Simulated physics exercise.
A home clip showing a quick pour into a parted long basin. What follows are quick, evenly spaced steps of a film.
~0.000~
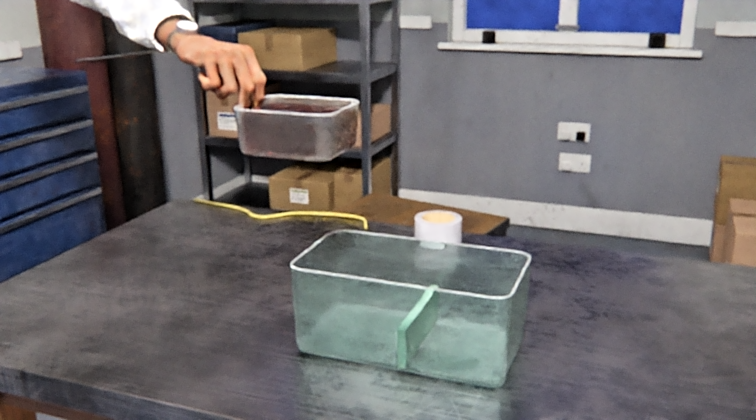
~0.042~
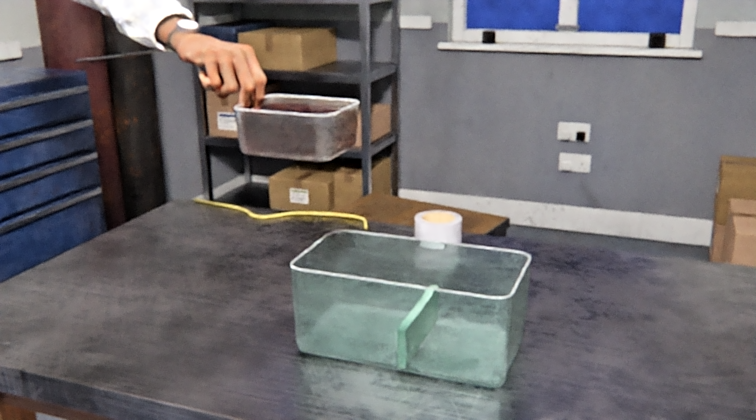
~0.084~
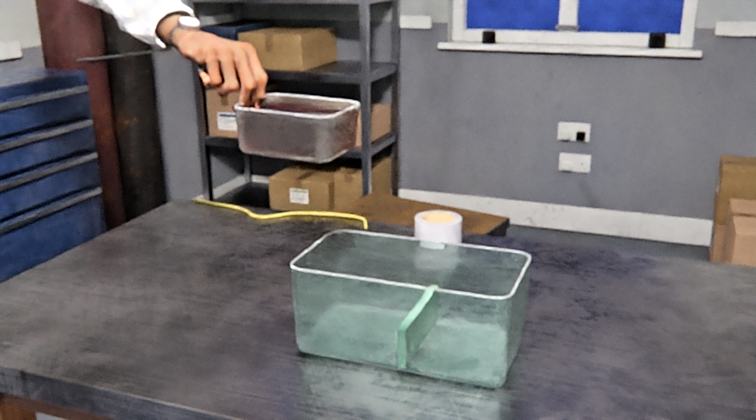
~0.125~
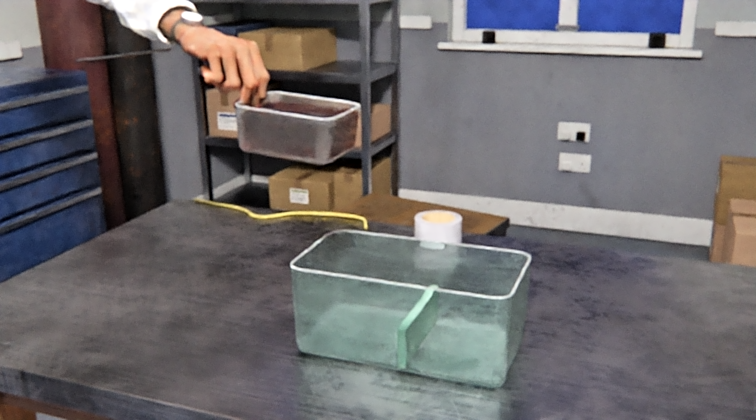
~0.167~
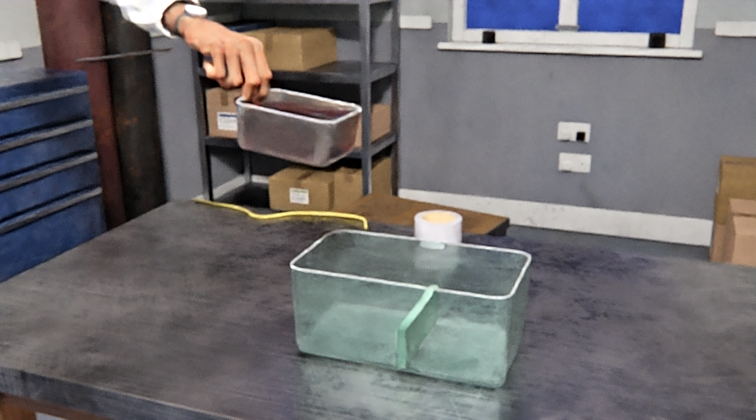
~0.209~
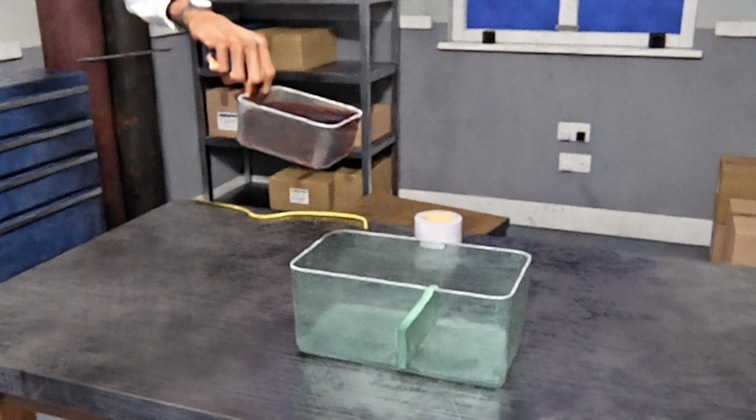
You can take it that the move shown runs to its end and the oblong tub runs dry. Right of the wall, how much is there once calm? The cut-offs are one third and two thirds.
Below a third.
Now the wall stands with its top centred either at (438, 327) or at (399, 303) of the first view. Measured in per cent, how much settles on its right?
In turn some 15 and 55 in a hundred.
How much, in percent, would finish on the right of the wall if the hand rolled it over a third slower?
Share on the right: Some 20 percent.
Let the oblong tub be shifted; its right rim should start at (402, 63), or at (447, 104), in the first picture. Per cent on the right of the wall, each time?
It works out to around 75 % and then around 80 %.
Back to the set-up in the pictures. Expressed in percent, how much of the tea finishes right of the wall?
Some 15 parts in a hundred.
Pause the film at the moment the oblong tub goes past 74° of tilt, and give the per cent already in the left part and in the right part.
Left 20, right 0.
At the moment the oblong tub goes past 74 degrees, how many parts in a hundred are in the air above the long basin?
50 per cent.
After 0.59 s the tilt is 74° and 33 per cent is still to pour, 18 is left of the wall and 0 right of it.
After 0.87 s the tilt is 109° and 3 per cent is still to pour, 75 is left of the wall and 12 right of it.
After 1.16 s the tilt is 112° and 0 per cent is still to pour, 82 is left of the wall and 14 right of it.
After 1.48 s the tilt is 112° and 0 per cent is still to pour, 82 is left of the wall and 14 right of it.
In the end 81 per cent lies left of the wall, 14 right of it and 4 outside.
